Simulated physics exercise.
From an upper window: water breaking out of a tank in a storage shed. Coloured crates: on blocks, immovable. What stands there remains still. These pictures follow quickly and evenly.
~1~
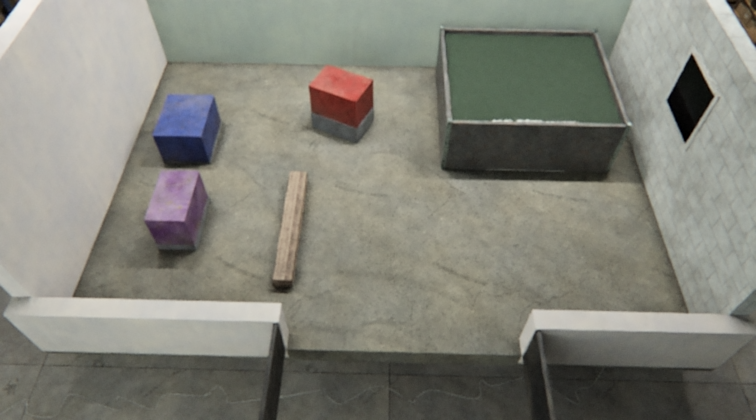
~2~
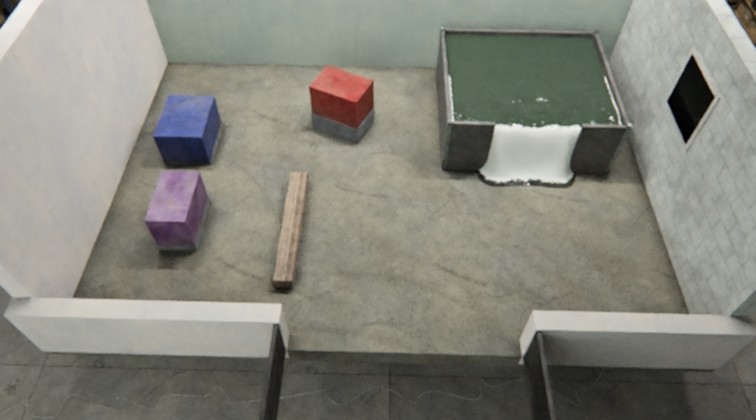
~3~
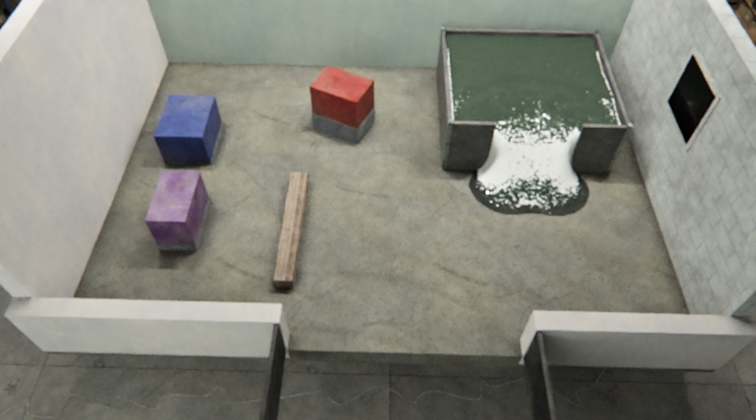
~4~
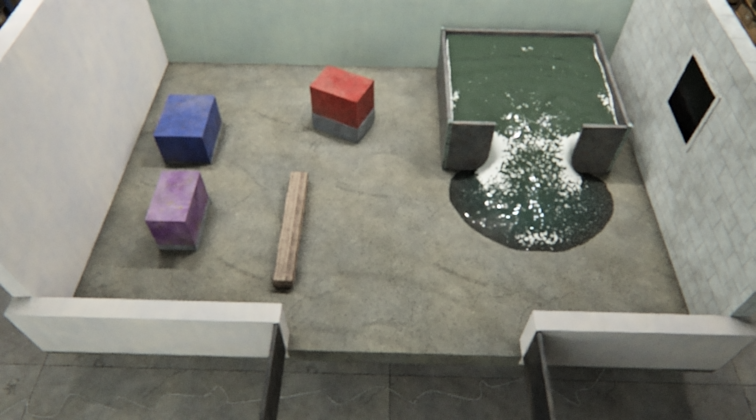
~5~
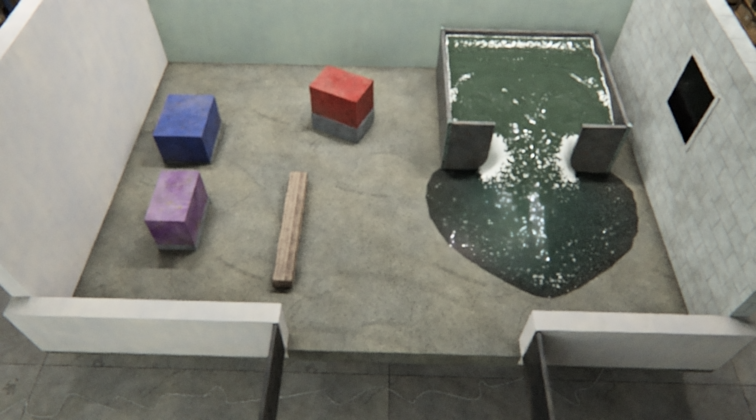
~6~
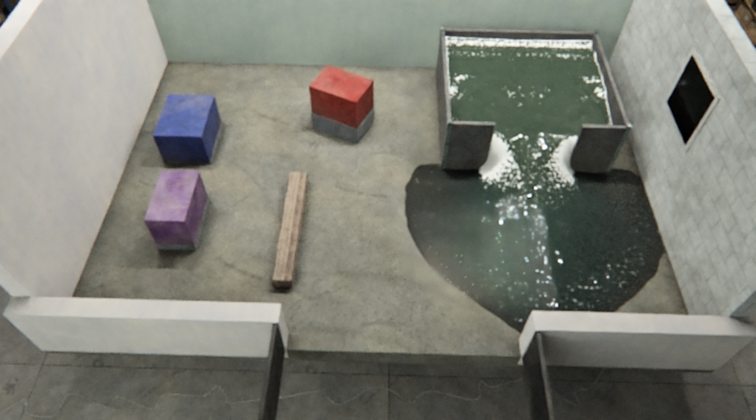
Dark green water pouring through a gap in an open tank and spreading across a grey floor, with coloured crates standing left.
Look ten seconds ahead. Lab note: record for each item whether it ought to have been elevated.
At the end, the purple crate has no water on it afterwards; the red crate has no water on it afterwards; the blue crate has water on it afterwards.
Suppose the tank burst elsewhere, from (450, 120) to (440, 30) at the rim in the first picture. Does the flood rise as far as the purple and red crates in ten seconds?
The purple crate is flooded and the red crate is flooded.
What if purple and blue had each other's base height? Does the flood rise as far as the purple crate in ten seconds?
The purple one gets flooded.
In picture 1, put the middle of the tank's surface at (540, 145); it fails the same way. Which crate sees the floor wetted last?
My pick is the blue one.
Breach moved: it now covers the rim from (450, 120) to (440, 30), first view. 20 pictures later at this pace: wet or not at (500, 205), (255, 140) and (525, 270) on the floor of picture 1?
Going through them in turn: Still unsoaked, then reached by the flood, then still unsoaked.
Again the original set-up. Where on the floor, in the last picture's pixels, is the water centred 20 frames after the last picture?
Centre point: Around (529, 182).
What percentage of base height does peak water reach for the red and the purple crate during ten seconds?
Taking them in the order asked, 20 percent and 70 percent.
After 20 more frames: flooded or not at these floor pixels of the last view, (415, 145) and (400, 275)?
The first place is spared and the second is inundated.
A moment on, water covers 30 % of the floor; the purple crate not reached, the red crate not reached, the blue crate not reached.
Next, water covers 35 % of the floor; the purple crate not reached, the red crate not reached, the blue crate not reached.
Then, water covers 40 % of the floor; the purple crate not reached, the red crate not reached, the blue crate not reached.
Later, water covers 60 % of the floor; the purple crate water round its plinth, the red crate water round its plinth, the blue crate not reached.
In the end, water covers 95 % of the floor; the purple crate stayed above the water, the red crate stayed above the water, the blue crate was topped.
